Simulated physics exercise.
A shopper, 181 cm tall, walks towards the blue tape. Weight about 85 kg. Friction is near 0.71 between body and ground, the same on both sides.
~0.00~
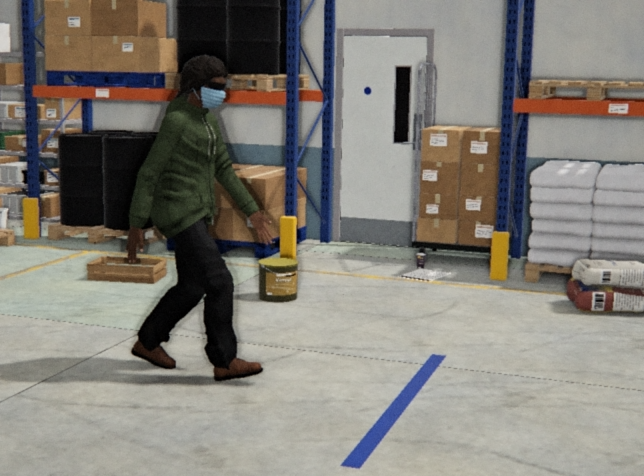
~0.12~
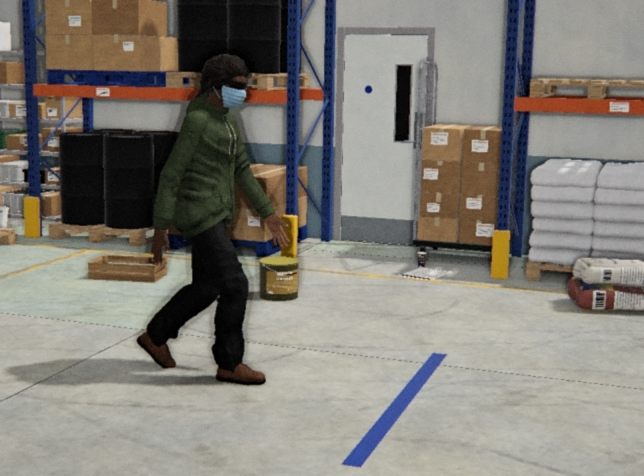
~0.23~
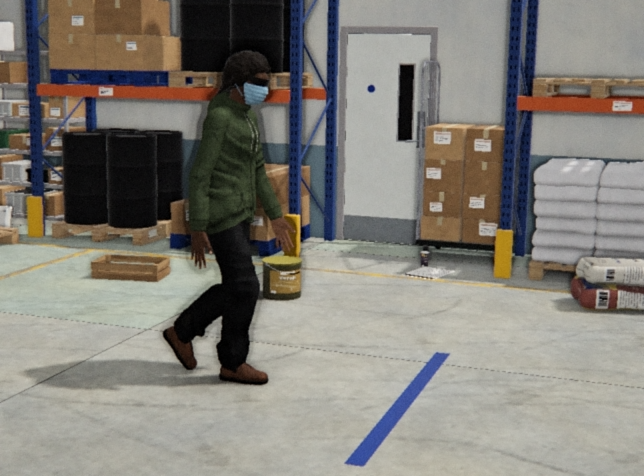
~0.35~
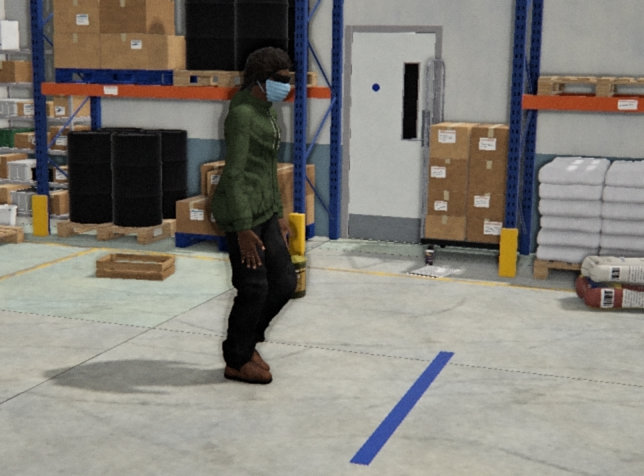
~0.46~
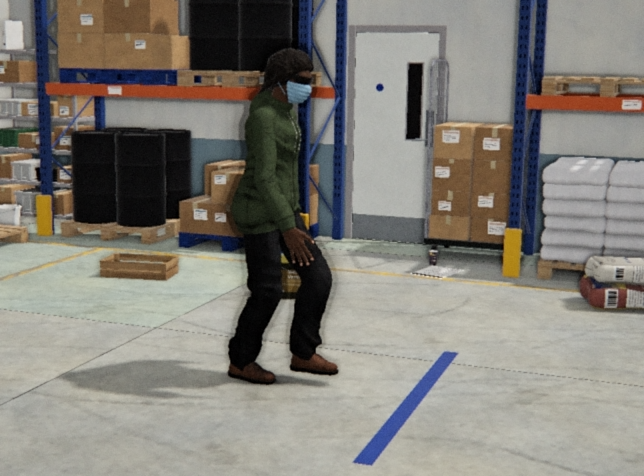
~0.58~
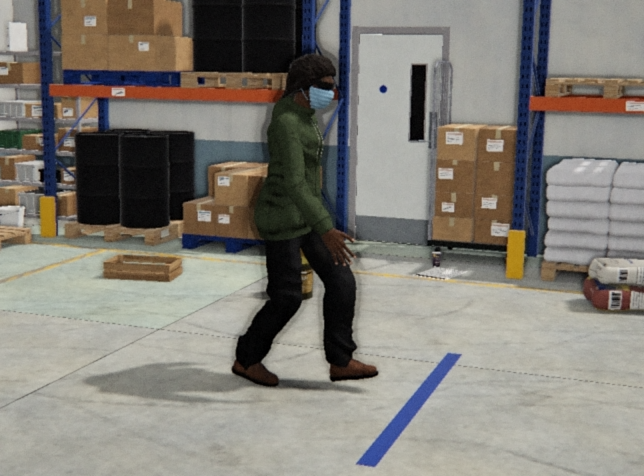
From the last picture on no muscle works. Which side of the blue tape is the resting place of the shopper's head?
This time the shopper's head ends beyond the blue tape.
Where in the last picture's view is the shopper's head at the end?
Near (527, 368).
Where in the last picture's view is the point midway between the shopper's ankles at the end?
Near (339, 367).
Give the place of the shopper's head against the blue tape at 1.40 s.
About 35 cm past it.
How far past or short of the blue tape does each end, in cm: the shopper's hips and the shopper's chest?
Shopper's hips 0 past, shopper's chest 30 past.
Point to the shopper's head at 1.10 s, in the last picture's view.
At about (437, 269).
After 0.85 s the shopper's head is 37 cm short of the blue tape, near (354, 152) in the last picture's view.
After 1.10 s the shopper's head is 6 cm past the blue tape, near (437, 269) in the last picture's view; the shopper's hips 42 cm short of the blue tape.
After 1.40 s the shopper's head is 36 cm past the blue tape, near (495, 367) in the last picture's view.
Final state at 2.7 s, shopper's head crosses the blue tape; shopper's chest crosses the blue tape.
